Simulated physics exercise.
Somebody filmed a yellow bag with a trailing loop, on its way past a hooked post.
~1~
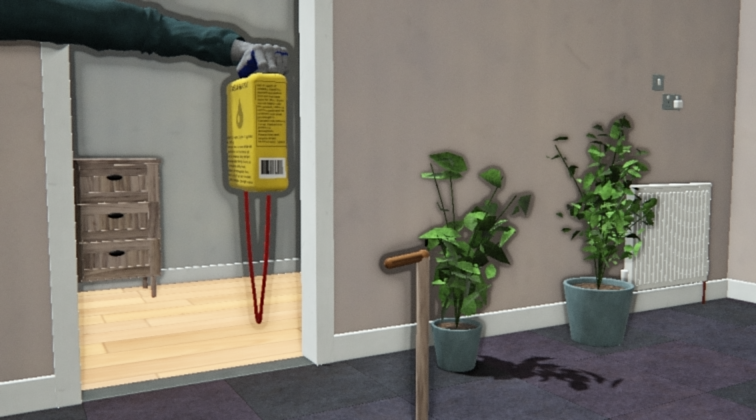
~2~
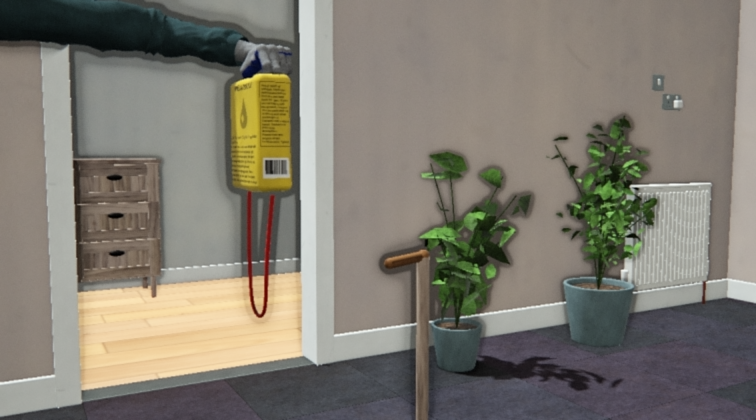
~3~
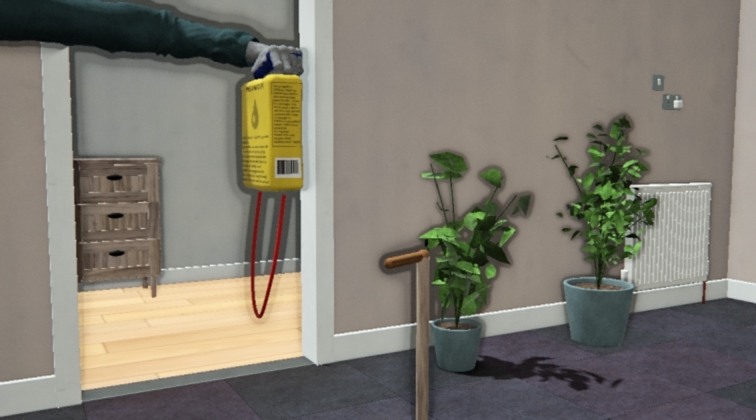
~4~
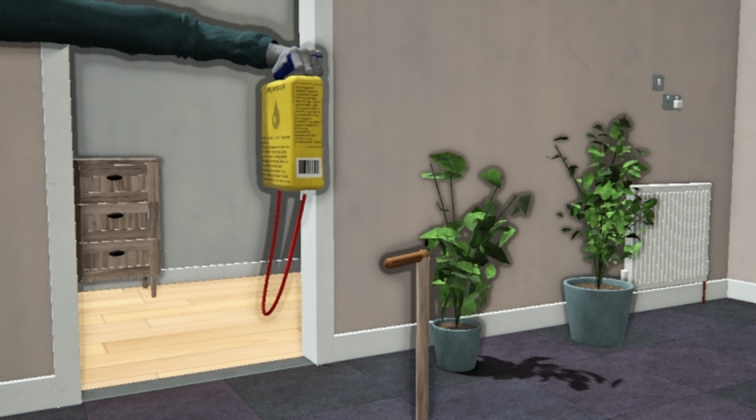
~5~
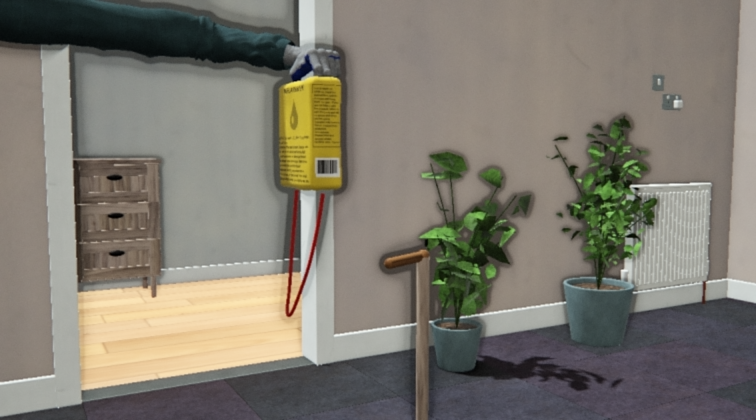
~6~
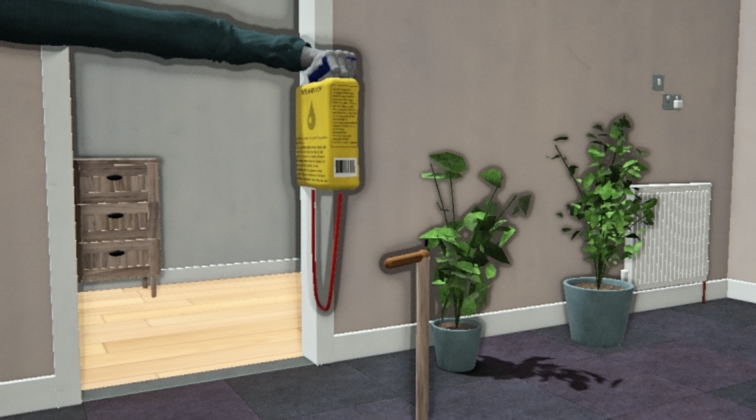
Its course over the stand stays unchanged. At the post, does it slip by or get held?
Held back.
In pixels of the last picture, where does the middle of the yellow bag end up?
Once nothing moves, you'll see it close to (488, 138).
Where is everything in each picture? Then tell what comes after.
In the first frame, yellow bag (256, 135); hook tip (390, 264).
In the second frame, yellow bag (260, 135); bottom of the loop (259, 316).
In the third frame, yellow bag (271, 135).
In the fourth frame, yellow bag (291, 135); bottom of the loop (265, 314).
In the fifth frame, yellow bag (309, 135).
In the sixth frame, yellow bag (326, 136); bottom of the loop (324, 308); hook tip (390, 264); hook points towards it, loop hangs below the hook.
Then, 0.48 s on from there, bag nearing the post near (390, 137).
Then, 1.14 s on from there, bag past the post near (469, 138).
In the end, bag past the post near (488, 138); loop tight round the post, hand stopped. The yellow bag gets caught.
